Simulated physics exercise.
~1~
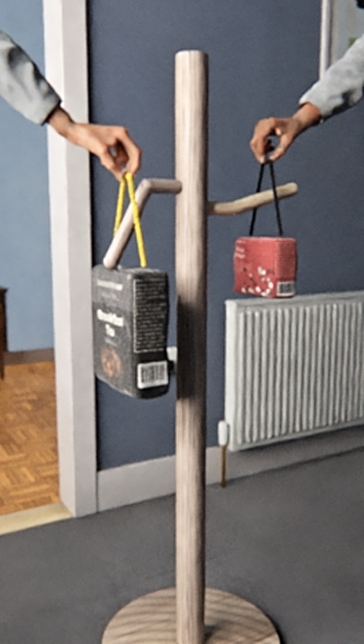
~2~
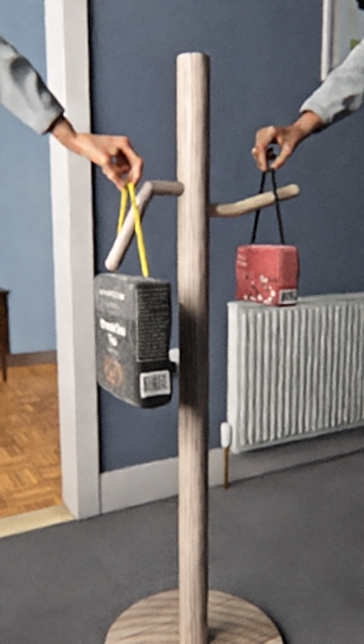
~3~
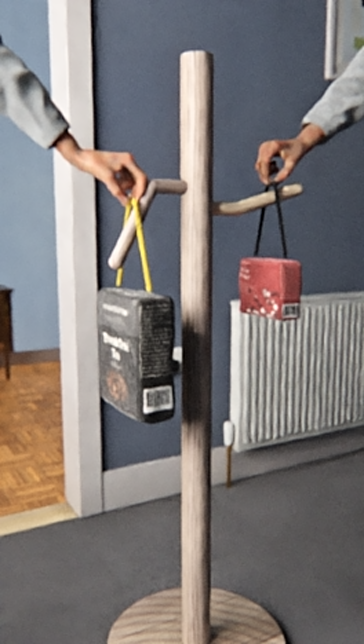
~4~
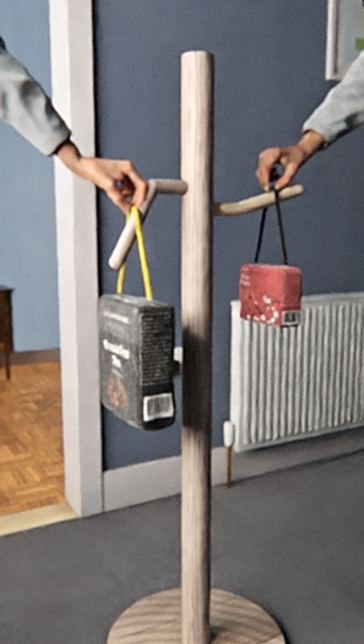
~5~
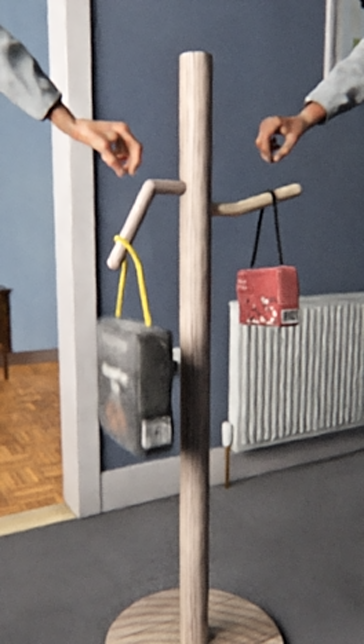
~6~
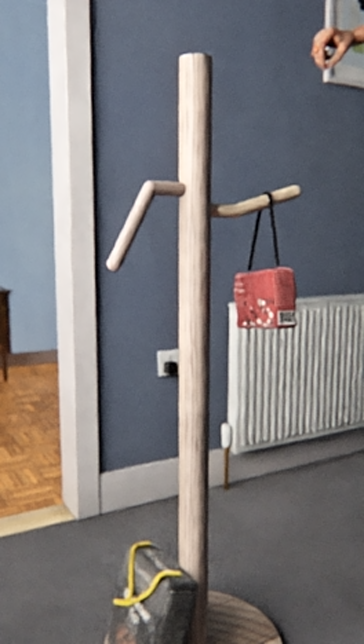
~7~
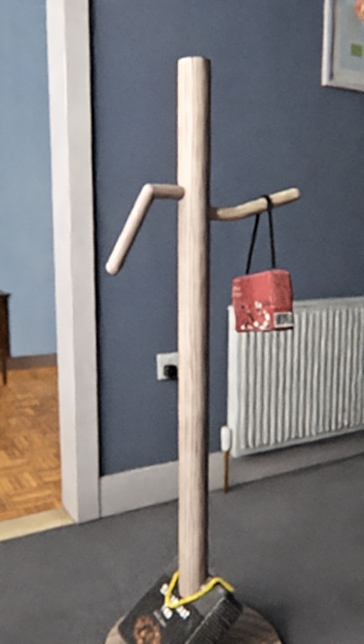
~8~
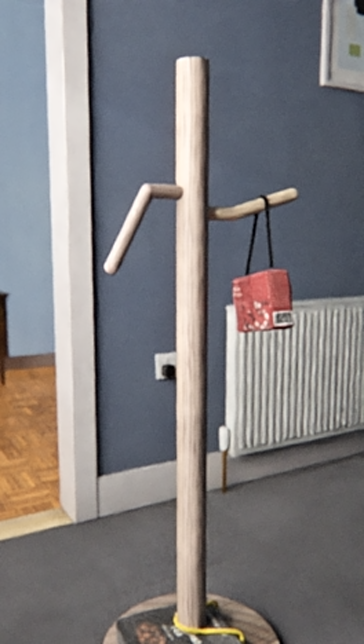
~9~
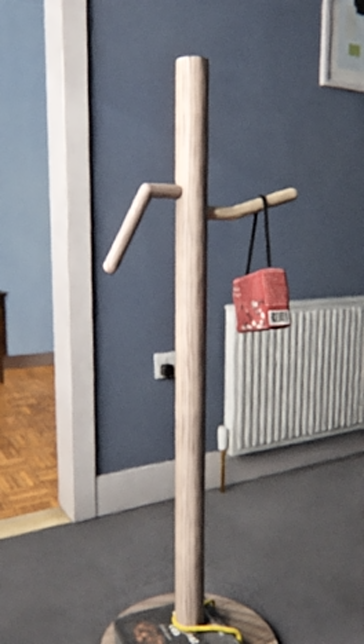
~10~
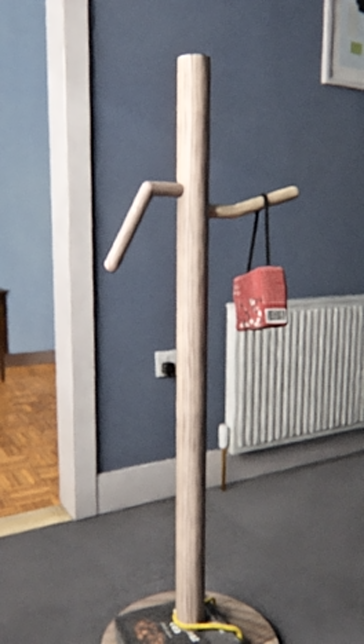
A black bag slid off the downward-sloping left peg of a wooden stand when two hands let go, dropping to the base and tipping onto its side, while the red pouch released on the right peg stayed hanging by its black cord.
